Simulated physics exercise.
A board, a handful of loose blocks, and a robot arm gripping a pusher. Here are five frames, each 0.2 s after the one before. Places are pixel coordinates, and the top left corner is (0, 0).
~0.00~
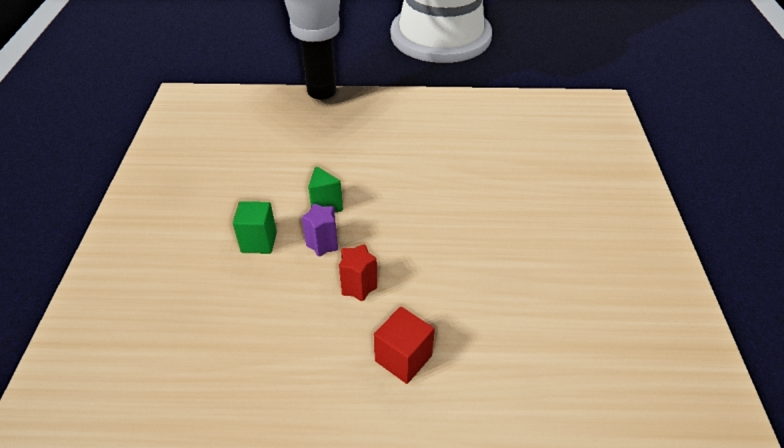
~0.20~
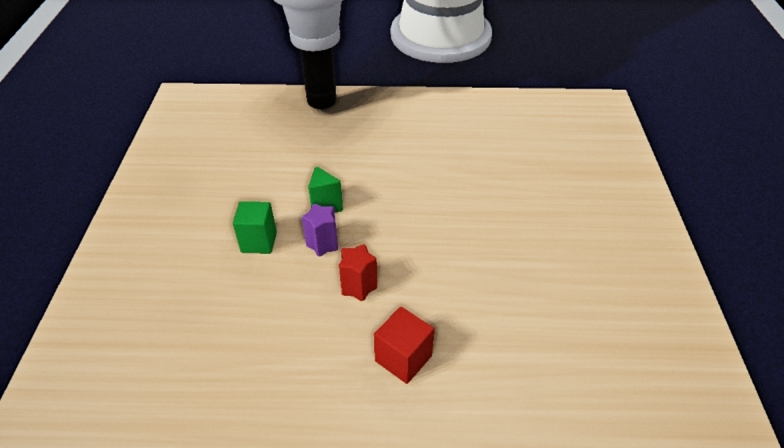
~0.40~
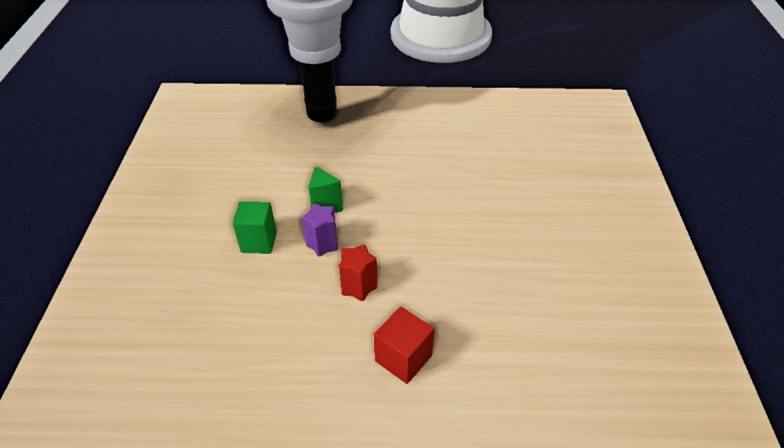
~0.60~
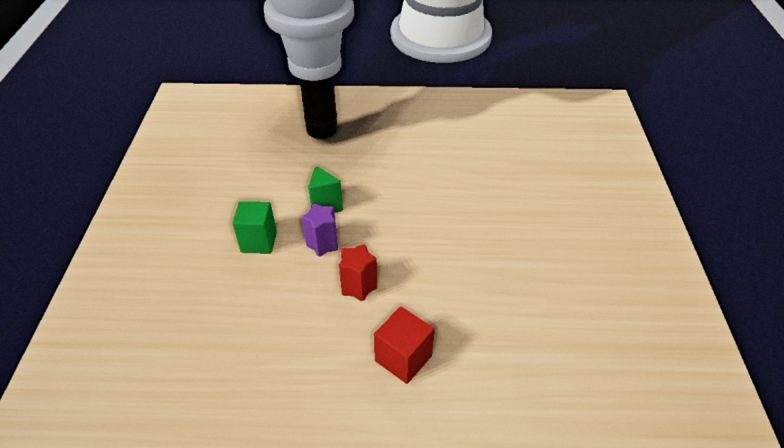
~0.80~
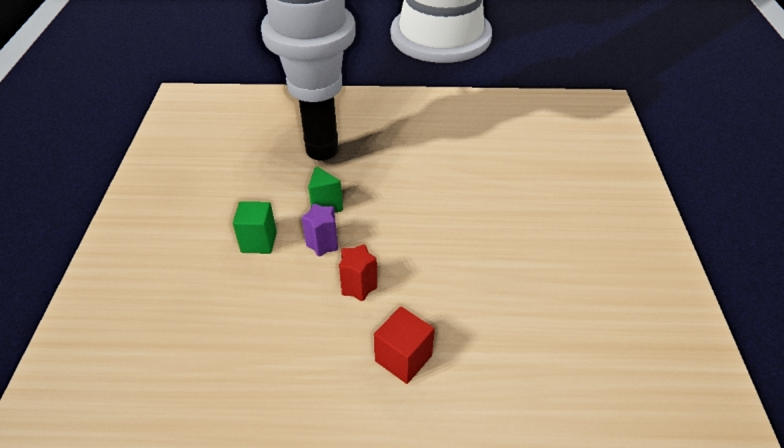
On a light wooden tabletop, a robot arm moving a black pusher down the view near still green, purple and red blocks.
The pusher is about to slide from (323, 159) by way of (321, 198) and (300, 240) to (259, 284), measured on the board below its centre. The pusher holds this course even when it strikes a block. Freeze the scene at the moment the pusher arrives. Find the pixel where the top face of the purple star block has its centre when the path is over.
The middle of the upper face of the purple star block will lie at about (319, 235) in the picture.
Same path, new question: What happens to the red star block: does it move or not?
That block is going to be left alone.
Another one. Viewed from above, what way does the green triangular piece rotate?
That block twists counter-clockwise.
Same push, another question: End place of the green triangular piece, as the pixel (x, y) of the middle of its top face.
I'd expect the centre of its top face to be at (328, 214).
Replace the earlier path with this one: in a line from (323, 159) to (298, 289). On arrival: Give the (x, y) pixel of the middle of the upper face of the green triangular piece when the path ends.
The middle of its top is at (337, 205).
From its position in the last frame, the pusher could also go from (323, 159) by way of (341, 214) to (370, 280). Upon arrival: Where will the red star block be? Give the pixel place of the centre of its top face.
At (358, 278).
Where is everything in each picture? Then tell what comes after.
In the first picture, lower end of the pusher (322, 92), tops of blocks, green square (252, 212), purple star block (320, 214), green triangular piece (322, 177), red star block (357, 257).
In the second picture, pusher (322, 102), blocks as before.
In the third picture, pusher (322, 114), blocks as before.
In the fourth picture, pusher (322, 130), blocks as before.
In the fifth picture, pusher (322, 151), green square (252, 212), purple star block (320, 214), green triangular piece (322, 177), red star block (357, 257).
What follows on the original path. One third of the way, pusher (320, 191); green triangular piece (320, 188), turned 50° anticlockwise.
Two thirds of the way, pusher (298, 234); purple star block (319, 235); green triangular piece (328, 214), turned 100° anticlockwise.
At the end, pusher (257, 276); green square not moved; purple star block (319, 235); green triangular piece (328, 214), turned 100° anticlockwise; red star block not moved.
